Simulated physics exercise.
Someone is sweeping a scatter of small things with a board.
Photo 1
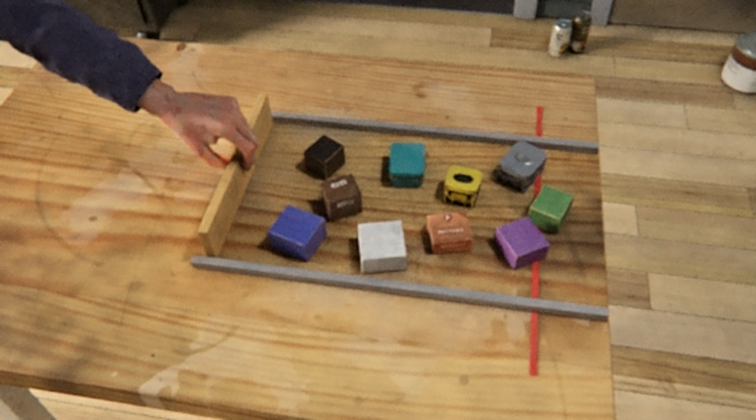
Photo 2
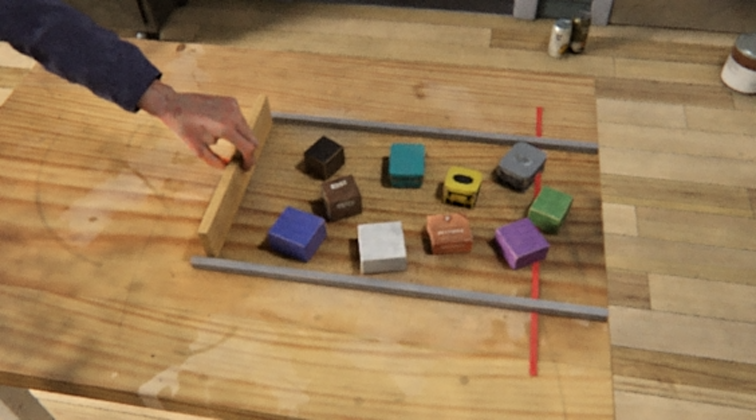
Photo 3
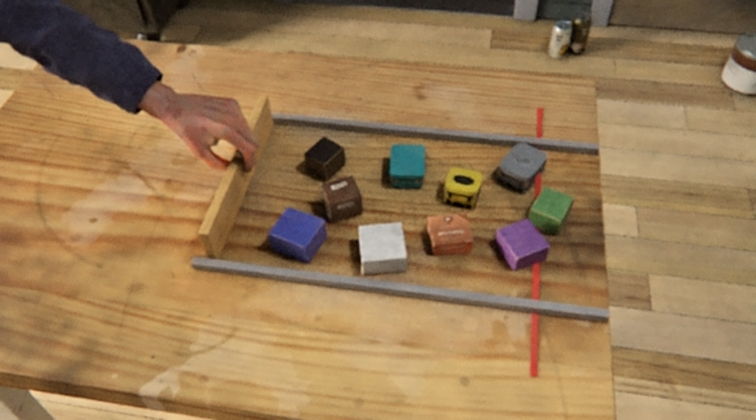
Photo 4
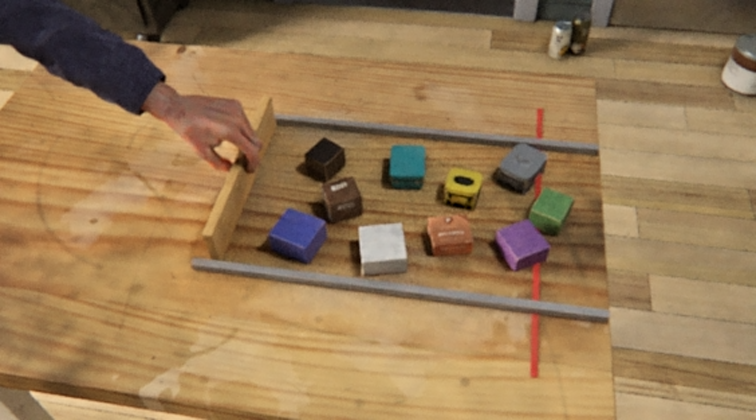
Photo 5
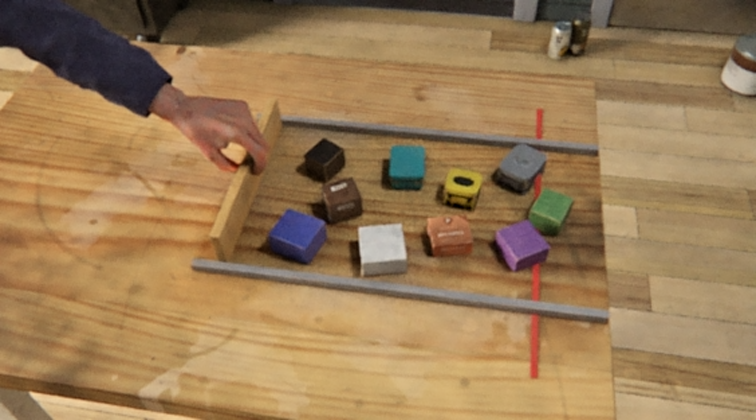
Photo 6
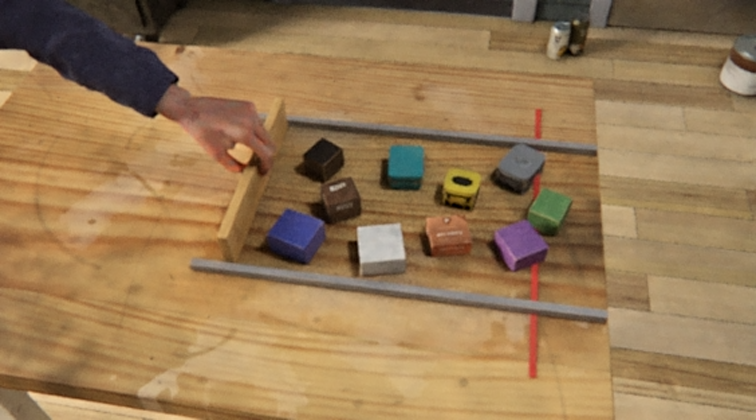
The clip opens on a wooden table where a hand grips an upright board at the left of some scattered colourful blocks, between two grey rails, with red tape near the right. The hand holds almost still, then slides the board slightly right toward the blocks, which stay where they are.
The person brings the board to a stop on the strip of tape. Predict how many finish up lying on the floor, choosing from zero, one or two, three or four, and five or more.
My prediction is three or four.
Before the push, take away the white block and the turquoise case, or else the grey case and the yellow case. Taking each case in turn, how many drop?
Result: 1, then 2.
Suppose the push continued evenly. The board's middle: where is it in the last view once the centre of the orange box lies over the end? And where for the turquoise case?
I'd put it close to (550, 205), and close to (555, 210) for the other one.
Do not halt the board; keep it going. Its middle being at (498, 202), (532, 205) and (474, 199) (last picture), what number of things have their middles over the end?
1, 4 and 0.
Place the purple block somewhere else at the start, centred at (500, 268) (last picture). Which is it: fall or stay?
From that start, the object then does not stay.
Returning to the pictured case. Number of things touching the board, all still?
Contact count: 3.
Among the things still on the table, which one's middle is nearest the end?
Looks like the white block to me.
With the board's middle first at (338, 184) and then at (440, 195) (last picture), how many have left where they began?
That gives 4 for the first and 10 for the second.
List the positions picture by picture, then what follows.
In the first frame, green block (550, 209); purple block (521, 243); grey case (522, 167); board (240, 171); tape (537, 218).
In the second frame, purple block (521, 243); orange box (449, 234).
In the third frame, grey case (522, 168); blue block (298, 235).
In the fourth frame, green block (551, 211); black block (325, 159).
In the fifth frame, purple block (522, 245); white block (382, 250).
In the sixth frame, green block (549, 212); purple block (520, 245); grey case (521, 169); board (257, 176); tape (536, 221).
A little later, none off yet; green block at rest near (549, 212); purple block at rest near (520, 245); grey case at rest near (521, 169).
Next, none off yet; green block at rest near (549, 212); purple block at rest near (530, 243); grey case at rest near (521, 169).
Later still, none off yet; green block shifted about its own width near (607, 218); purple block shifted well along near (594, 250); grey case shifted about its own width near (576, 170).
When it is over, the number that fall off is three or four; down, yellow case, grey case, purple block and green block.
